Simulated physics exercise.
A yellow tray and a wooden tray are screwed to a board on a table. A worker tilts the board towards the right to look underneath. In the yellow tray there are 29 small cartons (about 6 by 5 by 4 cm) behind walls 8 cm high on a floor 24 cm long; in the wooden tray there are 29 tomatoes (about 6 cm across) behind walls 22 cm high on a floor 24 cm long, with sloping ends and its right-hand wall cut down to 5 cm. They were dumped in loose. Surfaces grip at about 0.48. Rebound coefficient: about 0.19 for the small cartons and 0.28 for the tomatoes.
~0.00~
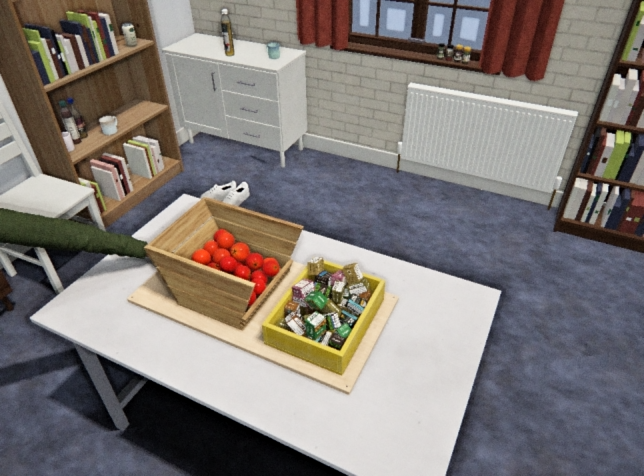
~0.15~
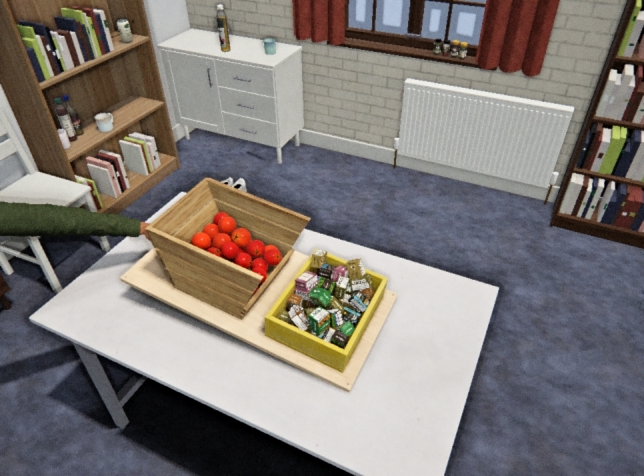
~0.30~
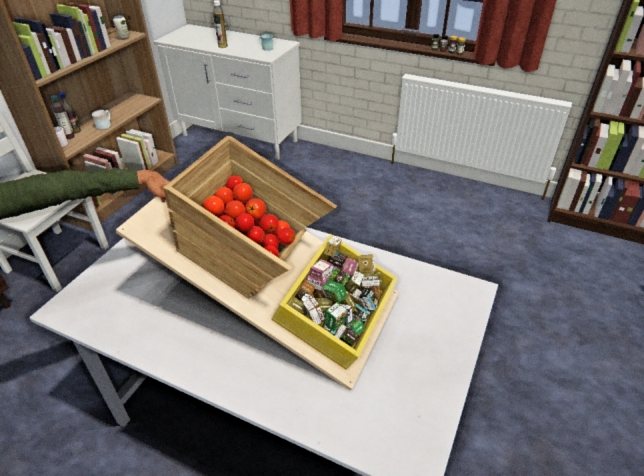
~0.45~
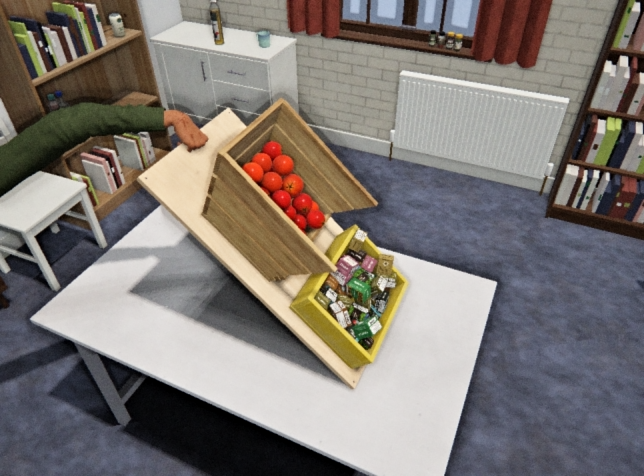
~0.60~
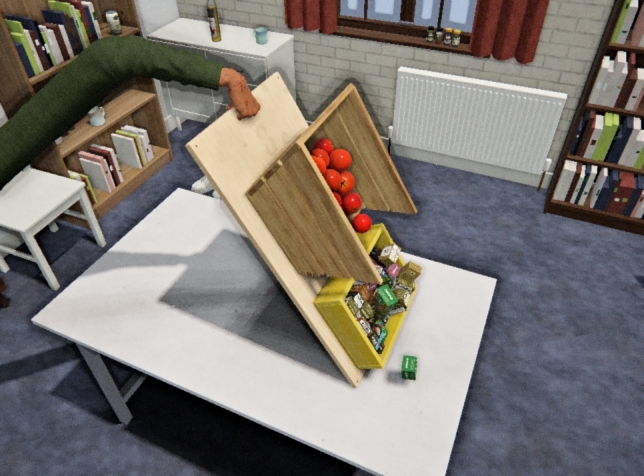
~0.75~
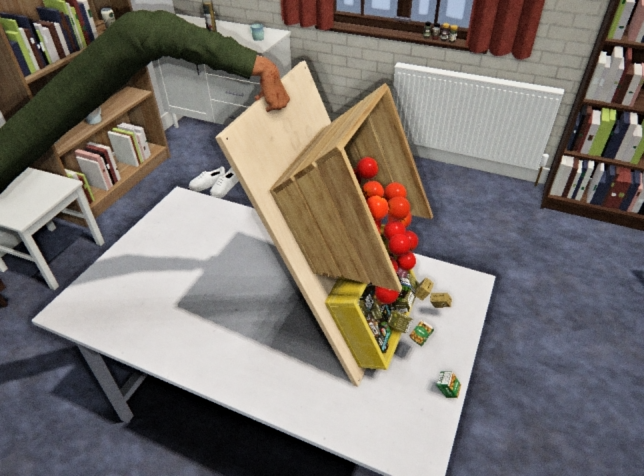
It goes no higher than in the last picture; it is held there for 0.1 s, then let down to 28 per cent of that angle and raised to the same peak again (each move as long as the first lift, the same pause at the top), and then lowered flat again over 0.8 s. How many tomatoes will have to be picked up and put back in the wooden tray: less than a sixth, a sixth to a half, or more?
More than half of the tomatoes leave the wooden tray.
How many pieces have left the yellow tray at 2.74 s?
Out by then, roughly: Yellow tray 6.
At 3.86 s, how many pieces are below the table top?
Roughly 20.
After 1.25 s, tilt 40°; 6 of 29 out of the yellow tray and 24 of 29 out of the wooden tray.
After 1.87 s, tilt 33°; 6 of 29 out of the yellow tray and 24 of 29 out of the wooden tray.
After 2.74 s, tilt 46°; 6 of 29 out of the yellow tray and 24 of 29 out of the wooden tray.
Final count (at 3.86 s), 6 of 29 out of the yellow tray and 24 of 29 out of the wooden tray. Asked share, 24 of 29, 83 per cent.
